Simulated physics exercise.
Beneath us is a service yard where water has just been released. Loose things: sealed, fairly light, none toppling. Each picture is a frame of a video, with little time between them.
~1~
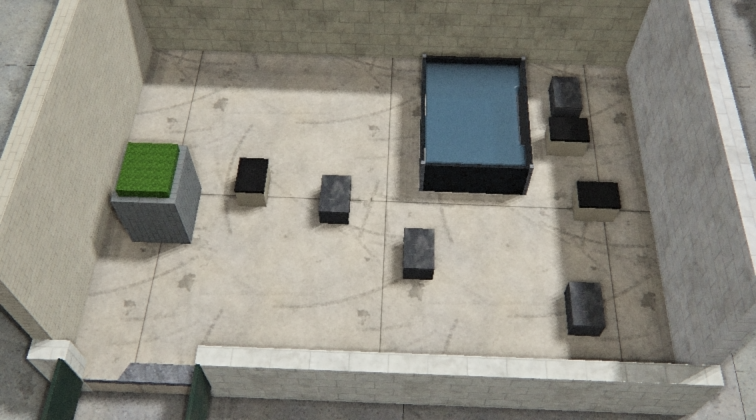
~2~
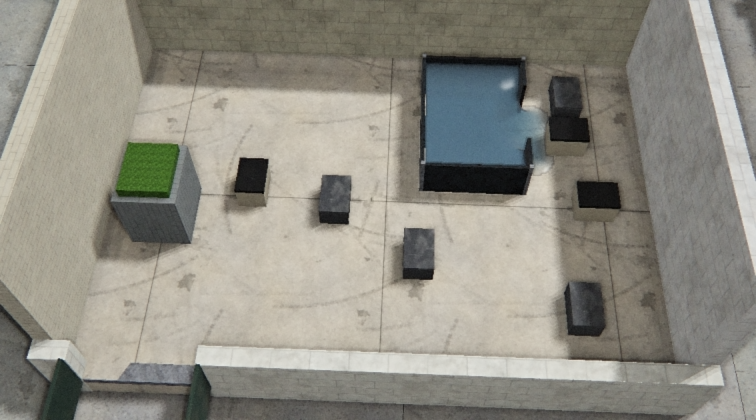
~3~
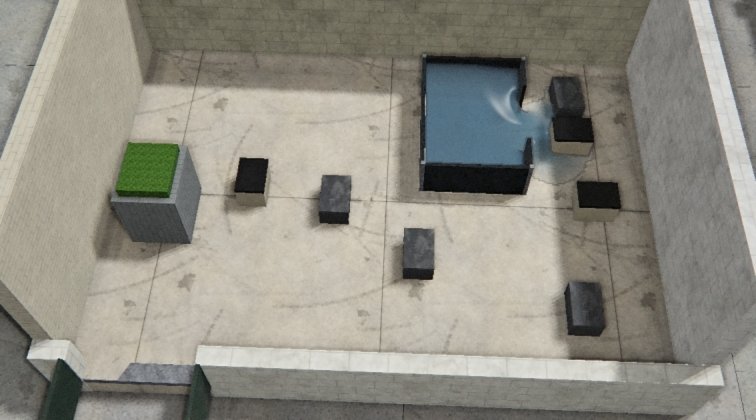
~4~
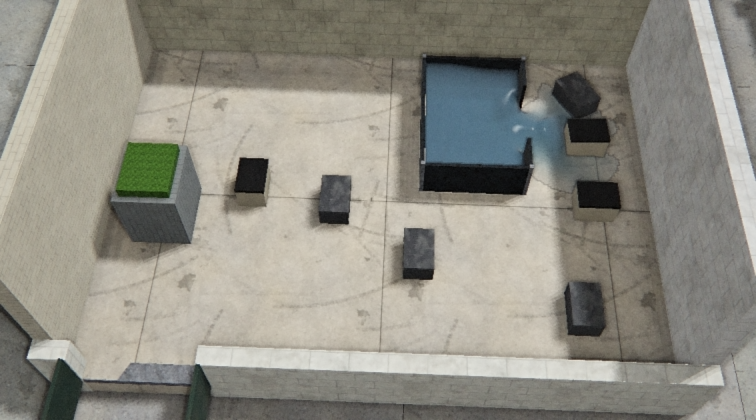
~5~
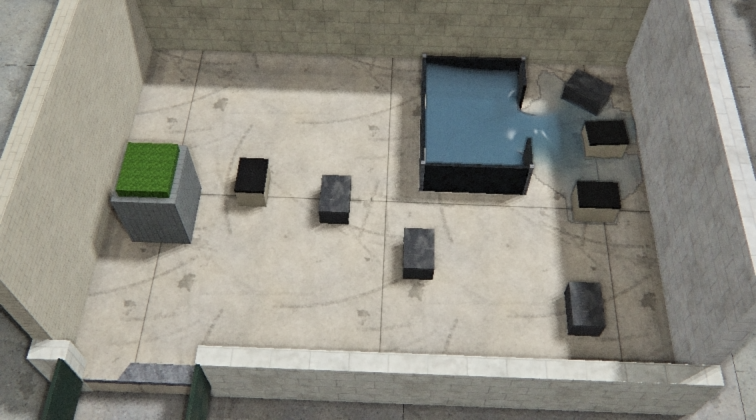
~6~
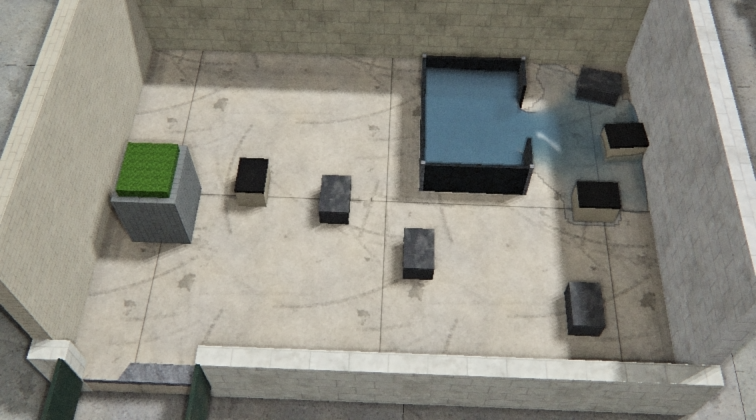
A dark-walled tank of blue water stands toward the back right of a pale, walled yard, seen from a fixed high angle. A grey block topped with bright green sits at left, and black-topped and dark grey boxes are scattered across the floor. Water pours through a gap in the tank's right side and spreads, pushing the two nearest boxes rightward, the rear one turning, while the others stay still.
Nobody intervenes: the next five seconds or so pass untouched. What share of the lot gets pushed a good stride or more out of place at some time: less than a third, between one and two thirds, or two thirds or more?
Midway band.
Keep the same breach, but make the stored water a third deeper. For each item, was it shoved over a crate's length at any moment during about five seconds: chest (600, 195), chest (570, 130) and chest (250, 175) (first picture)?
Beyond that, then beyond that, then not beyond that.
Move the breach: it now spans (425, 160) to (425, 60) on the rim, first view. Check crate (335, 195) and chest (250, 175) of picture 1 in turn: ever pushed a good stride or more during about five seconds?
Lab note - in sequence: Made it that far; made it that far.
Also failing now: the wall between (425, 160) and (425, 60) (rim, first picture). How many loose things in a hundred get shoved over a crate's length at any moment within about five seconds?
Around 30 per cent.
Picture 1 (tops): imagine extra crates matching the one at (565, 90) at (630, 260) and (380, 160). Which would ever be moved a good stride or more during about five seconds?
First goes the distance, second falls short.
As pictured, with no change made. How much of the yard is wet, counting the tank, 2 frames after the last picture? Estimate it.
15 per cent or so.
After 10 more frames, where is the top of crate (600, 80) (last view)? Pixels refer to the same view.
I'd put it at about (546, 74).
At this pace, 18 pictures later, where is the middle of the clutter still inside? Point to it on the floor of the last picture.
What remains is centred near (473, 227).
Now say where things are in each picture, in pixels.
The first picture shows a chest at (569, 128), on the bottom; a crate at (567, 92), on the bottom; 0 of 7 have shifted.
The second picture shows a chest at (569, 128) rests on the ground; a crate at (567, 92), on the bottom; 0 of 7 have shifted.
The third picture shows a chest at (573, 129) rests on the ground, close to its start; a crate at (569, 92), on the bottom; 1 of 7 have shifted.
The fourth picture shows a chest at (589, 129), on the bottom, close to its start; a crate at (578, 89) rests on the ground, close to its start; 2 of 7 have shifted.
The fifth picture shows a chest at (607, 132), on the bottom, a stride from its start; a crate at (589, 85) rests on the ground, a stride from its start; 2 of 7 have shifted.
The sixth picture shows a chest at (627, 134), on the bottom, a stride from its start; a crate at (601, 80) rests on the ground, a stride from its start; 2 of 7 have shifted.
A moment on, 2 of 7 are well off their spots; 1 afloat.
Next, 1 of 7 are well off their spots; 2 afloat.
Later, 3 of 7 are well off their spots; 2 afloat.
In the end, 3 of 7 are well off their spots, and 4 have been at some point; 2 afloat.
